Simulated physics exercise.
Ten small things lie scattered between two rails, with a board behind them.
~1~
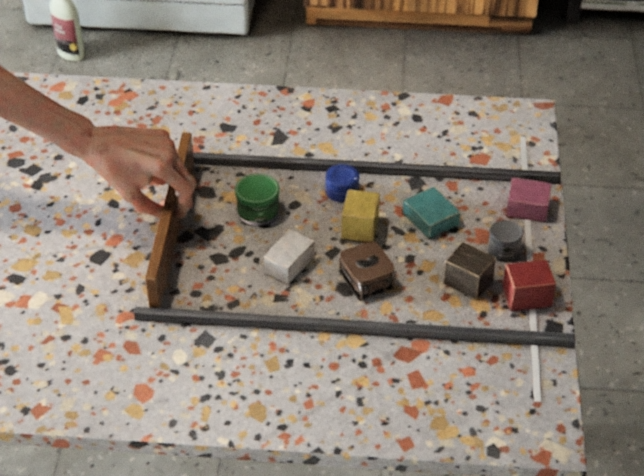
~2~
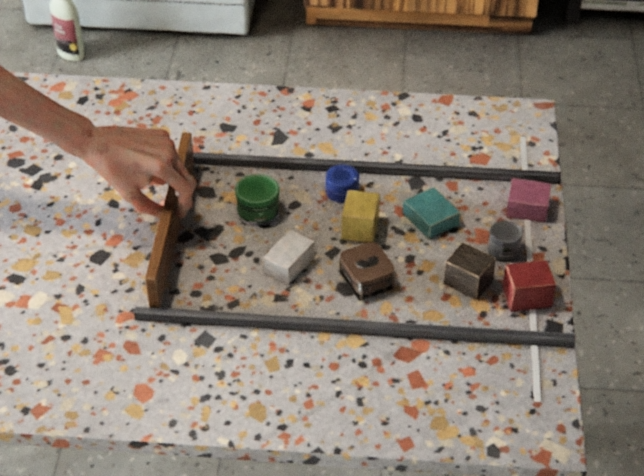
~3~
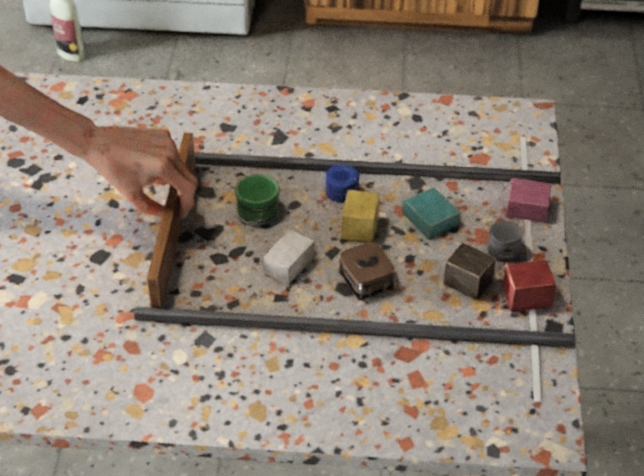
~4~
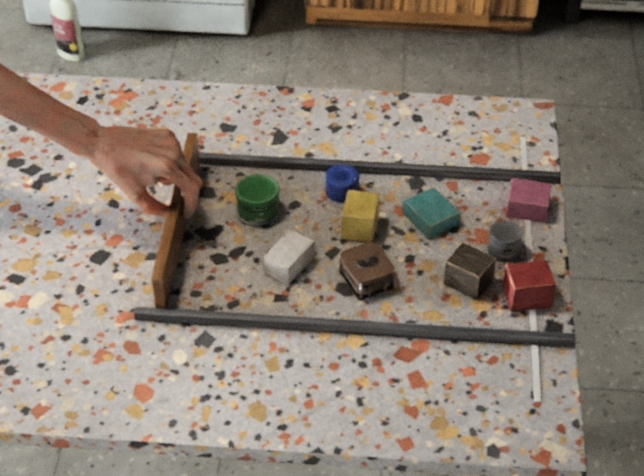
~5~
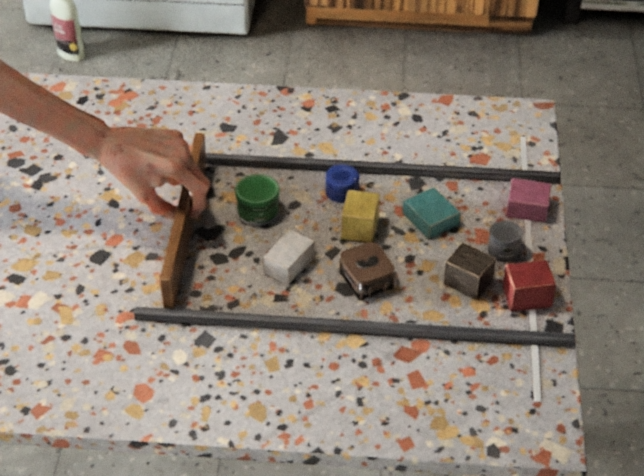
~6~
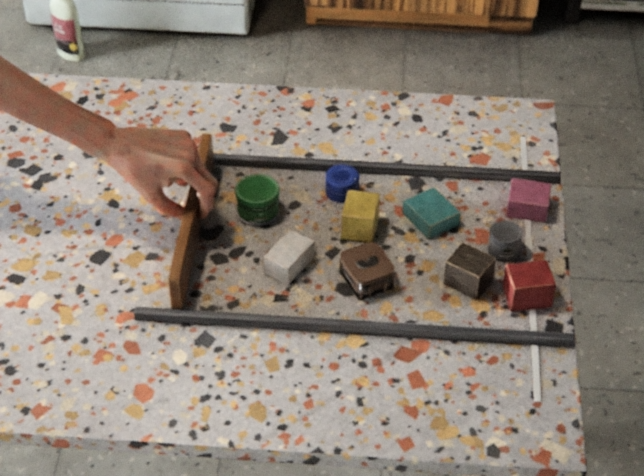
A hand gripping an upright wooden board stays nearly still at first, then slides it a short way to the right between two dark rails. The scattered colored blocks, green and blue round pieces and other small items ahead of it stay in place, with the board still short of them.
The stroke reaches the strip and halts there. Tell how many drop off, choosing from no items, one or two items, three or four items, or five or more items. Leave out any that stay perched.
I expect the drop count to reach five or more.
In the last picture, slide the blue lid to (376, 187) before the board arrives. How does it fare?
From that start, the object then is safe.
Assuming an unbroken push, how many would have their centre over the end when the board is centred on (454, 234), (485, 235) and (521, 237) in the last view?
Over the end: 1, 3, 6.
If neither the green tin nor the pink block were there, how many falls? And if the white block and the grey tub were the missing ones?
First 5, then 4.
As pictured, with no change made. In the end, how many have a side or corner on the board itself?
That makes 3.
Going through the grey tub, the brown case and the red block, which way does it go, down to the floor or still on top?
As for the grey tub, it falls away; the brown case falls away; the red block falls away.
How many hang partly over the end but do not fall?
That adds up to 2.
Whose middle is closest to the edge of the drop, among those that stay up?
The answer: The yellow block.
A little later, none off yet; pink block at rest near (529, 200); red block at rest near (529, 286); grey tub at rest near (505, 242).
When it is over, the number that fall off is five or more; down, brown case, turquoise block, black block, grey tub, red block and pink block.
